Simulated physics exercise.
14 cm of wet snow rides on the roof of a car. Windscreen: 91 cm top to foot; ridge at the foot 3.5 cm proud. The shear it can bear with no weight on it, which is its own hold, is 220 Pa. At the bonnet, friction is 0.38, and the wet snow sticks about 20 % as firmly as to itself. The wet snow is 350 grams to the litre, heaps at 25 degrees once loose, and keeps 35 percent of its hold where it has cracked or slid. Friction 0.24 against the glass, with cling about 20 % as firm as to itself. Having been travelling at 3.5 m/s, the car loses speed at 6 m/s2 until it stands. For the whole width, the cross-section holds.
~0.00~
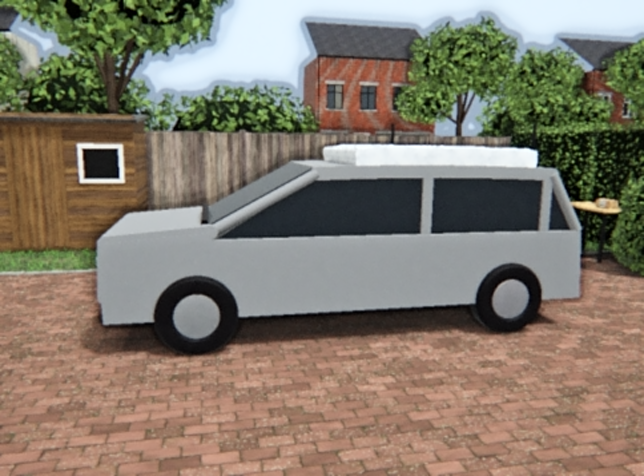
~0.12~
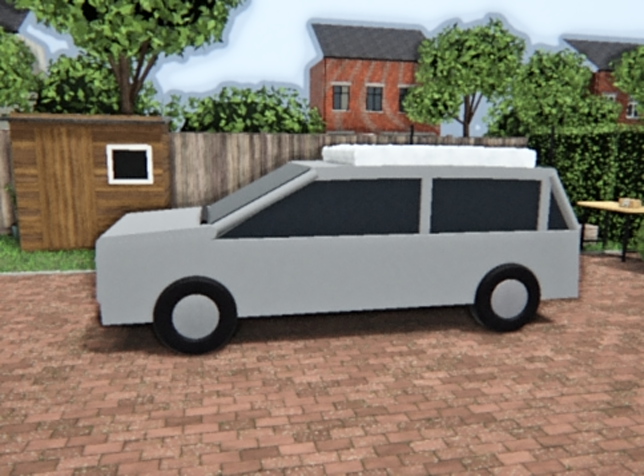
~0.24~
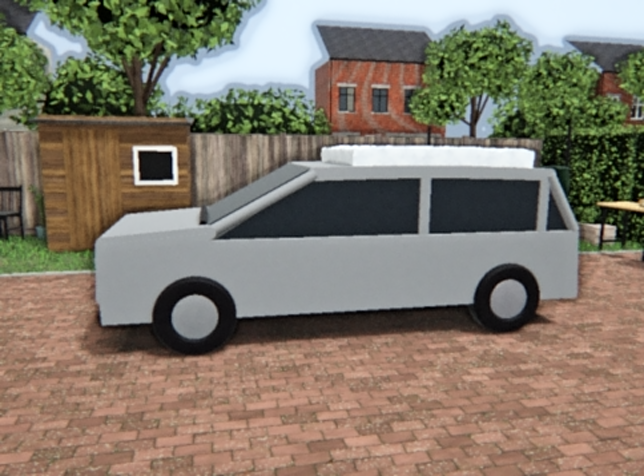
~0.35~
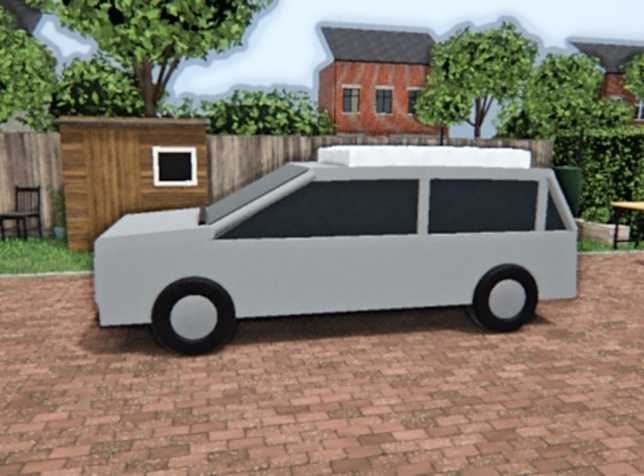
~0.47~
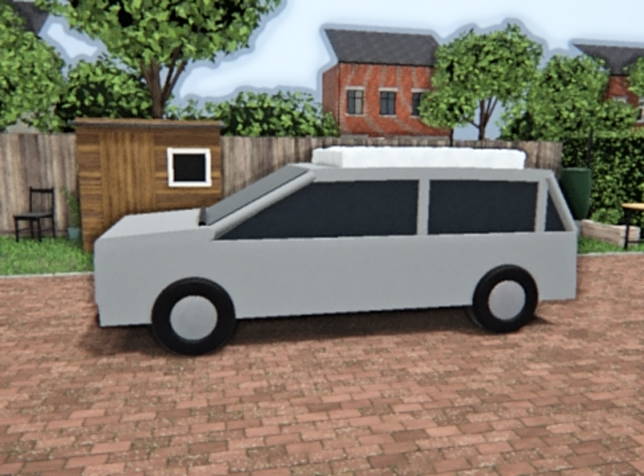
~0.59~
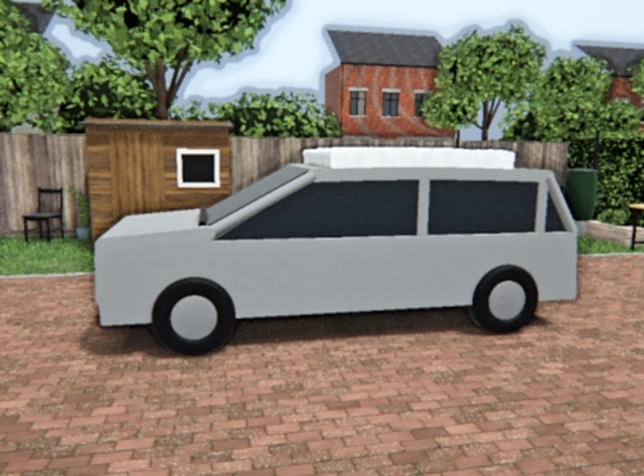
A grey car drives left and slows, then the snow on its roof slides forward.
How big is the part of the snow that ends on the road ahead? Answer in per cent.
About 0 %.
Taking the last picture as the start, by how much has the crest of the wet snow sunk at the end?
Roughly 0 cm.
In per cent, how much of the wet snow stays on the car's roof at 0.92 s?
90 %.
After 0.92 s, 91 % of the snow is on the roof, 9 % on the glass, none on the bonnet and none has gone off the nose.
After 1.31 s, 87 % of the snow is on the roof, 13 % on the glass, none on the bonnet and none has gone off the nose.
After 1.70 s, 87 % of the snow is on the roof, 8 % on the glass, 5 % on the bonnet and none has gone off the nose.
After 2.08 s, 87 % of the snow is on the roof, 8 % on the glass, 5 % on the bonnet and none has gone off the nose.
After 2.40 s, 87 % of the snow is on the roof, 8 % on the glass, 5 % on the bonnet and none has gone off the nose.
